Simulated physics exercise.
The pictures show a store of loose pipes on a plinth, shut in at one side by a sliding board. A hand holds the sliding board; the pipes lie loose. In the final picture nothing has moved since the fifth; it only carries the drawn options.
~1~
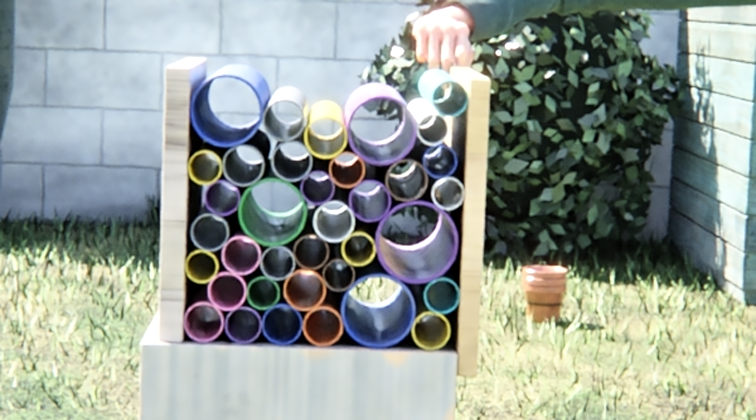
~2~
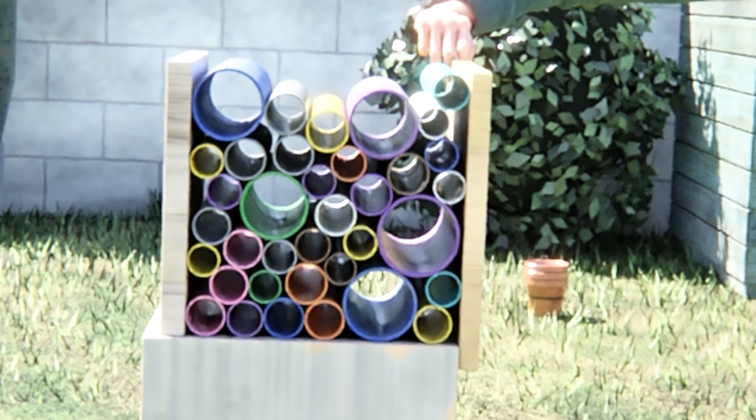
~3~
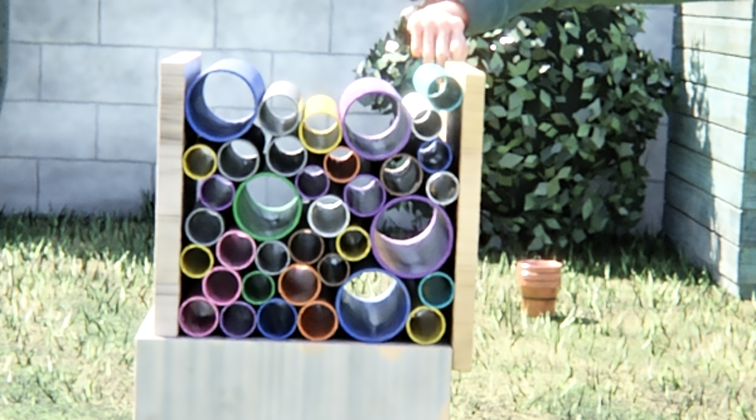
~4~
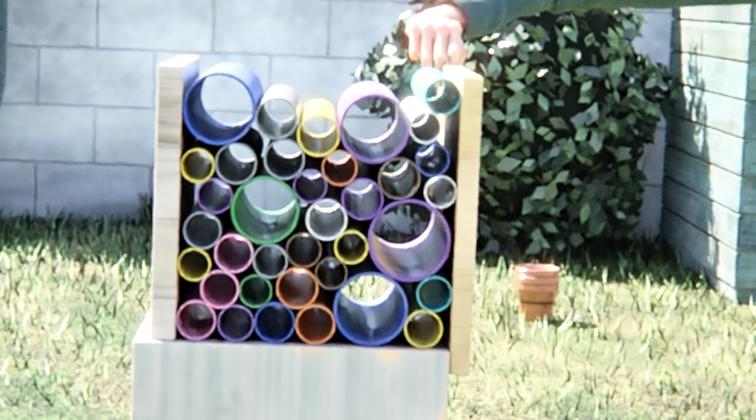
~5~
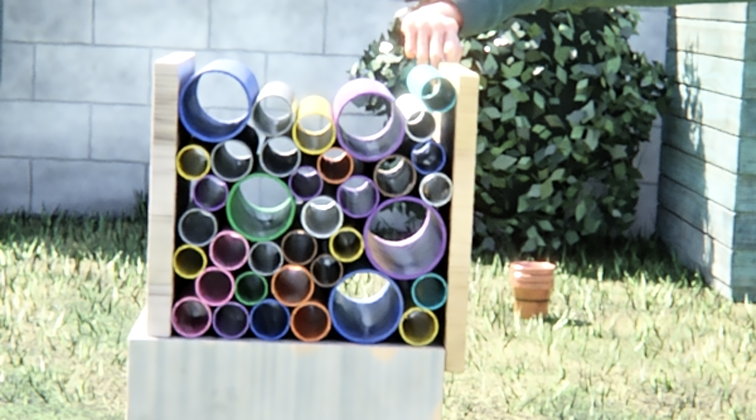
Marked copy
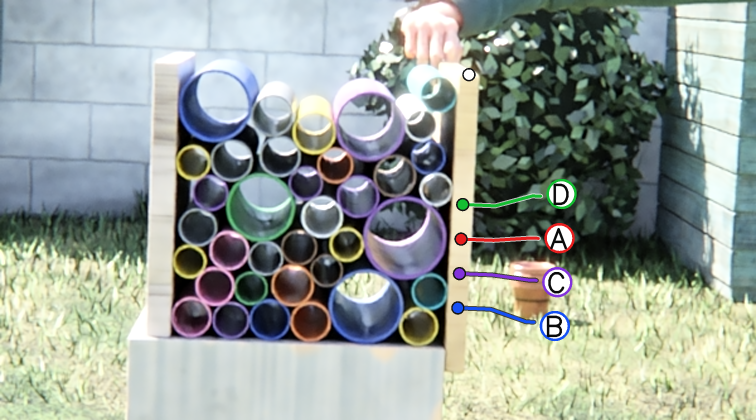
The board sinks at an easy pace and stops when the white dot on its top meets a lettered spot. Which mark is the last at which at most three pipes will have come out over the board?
Down to D.
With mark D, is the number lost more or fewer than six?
At D, fewer than six.
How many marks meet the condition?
One of them.
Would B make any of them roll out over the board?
Yes, at B.
On the copy, A at (461, 239); B at (458, 308); C at (459, 274); D at (463, 204); the white dot at (469, 75).
On D. First, top of the board (456, 135).
Then, top of the board (452, 202).
Finally, top of the board (452, 203), one out over the board.
By contrast, A four out over the board; B four out over the board; C four out over the board.
